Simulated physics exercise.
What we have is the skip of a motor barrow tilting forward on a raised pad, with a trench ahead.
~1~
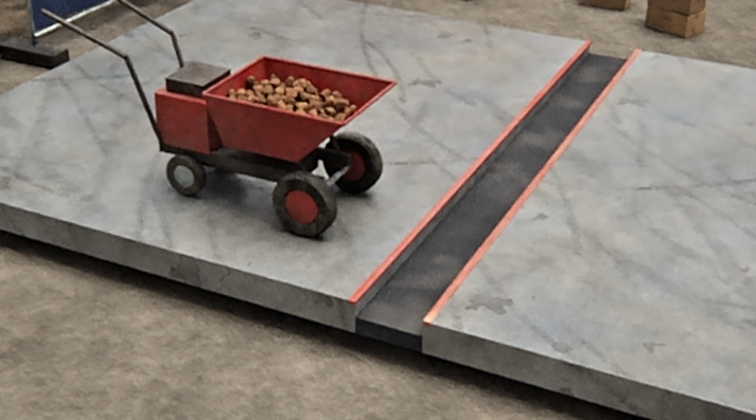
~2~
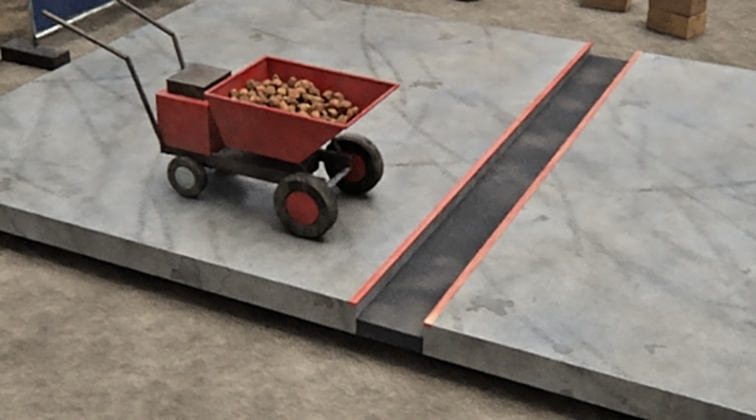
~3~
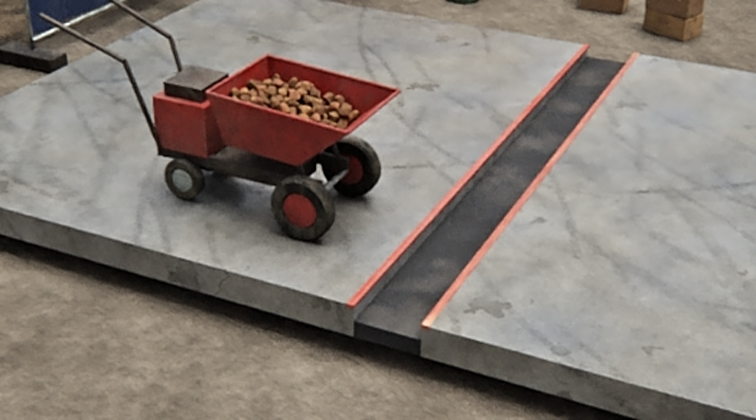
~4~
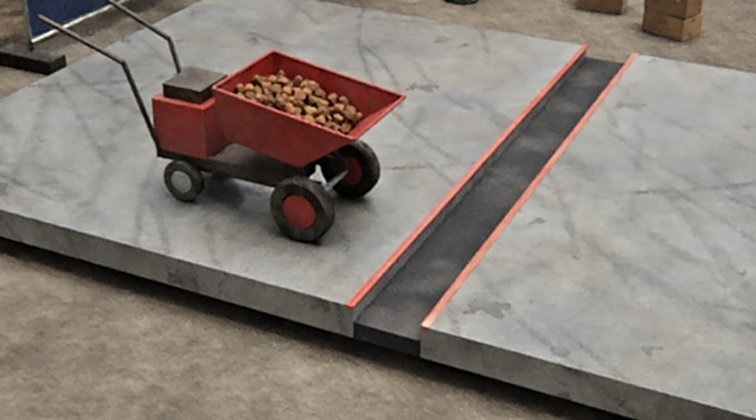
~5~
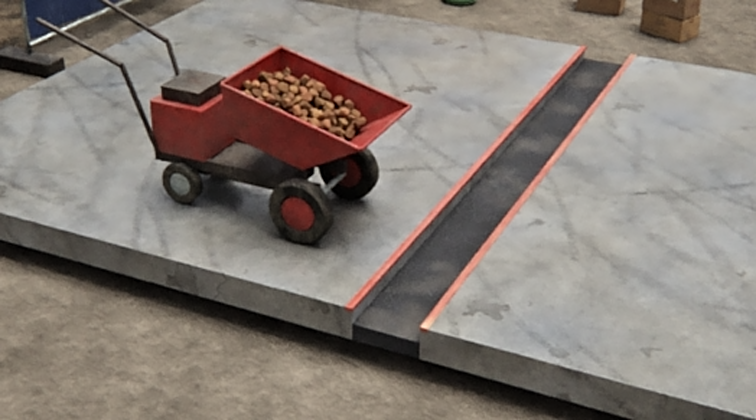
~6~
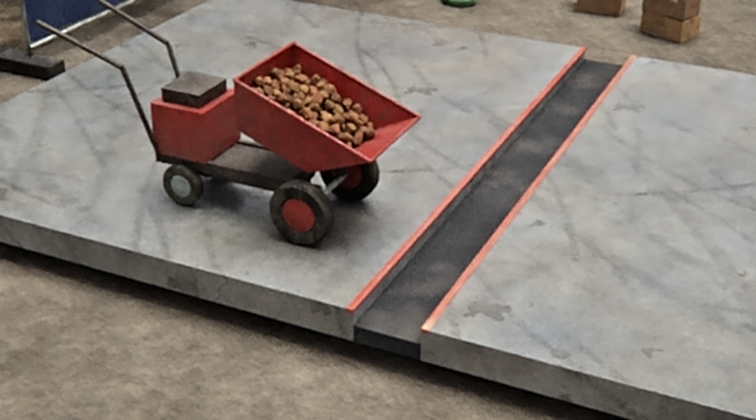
The red skip of a small motor barrow, loaded with brown clods, tilted gradually forward to the right while its wheels stayed in place on a grey raised pad, just short of a dark, shallow trench.
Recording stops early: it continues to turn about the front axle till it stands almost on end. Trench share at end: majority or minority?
Most of it.
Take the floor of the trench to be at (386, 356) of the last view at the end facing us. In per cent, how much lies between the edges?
The share would be close to 100 percent.
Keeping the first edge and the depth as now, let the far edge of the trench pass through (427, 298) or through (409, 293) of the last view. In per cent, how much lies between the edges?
For the first it's 50 per cent, for the second 30 per cent.
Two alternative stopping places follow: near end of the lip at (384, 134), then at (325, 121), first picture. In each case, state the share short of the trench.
0 and 0 in a hundred, in that order.
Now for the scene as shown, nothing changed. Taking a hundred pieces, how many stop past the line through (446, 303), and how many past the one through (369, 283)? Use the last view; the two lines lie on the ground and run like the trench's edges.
That's 10 in a hundred for the first and 80 in a hundred for the second.
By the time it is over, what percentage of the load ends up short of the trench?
0 %.
Soon after the last picture, skip tipped steeply; all in the skip.
A little later, skip tipped right over; about half in the skip; about half in or heaped over the trench; a stray few beyond it.
Later still, skip tipped right over; about a quarter in the skip; about two thirds in or heaped over the trench; a small part beyond it.
At rest, skip tipped right over; about a quarter in the skip; about two thirds in or heaped over the trench; a small part beyond it.
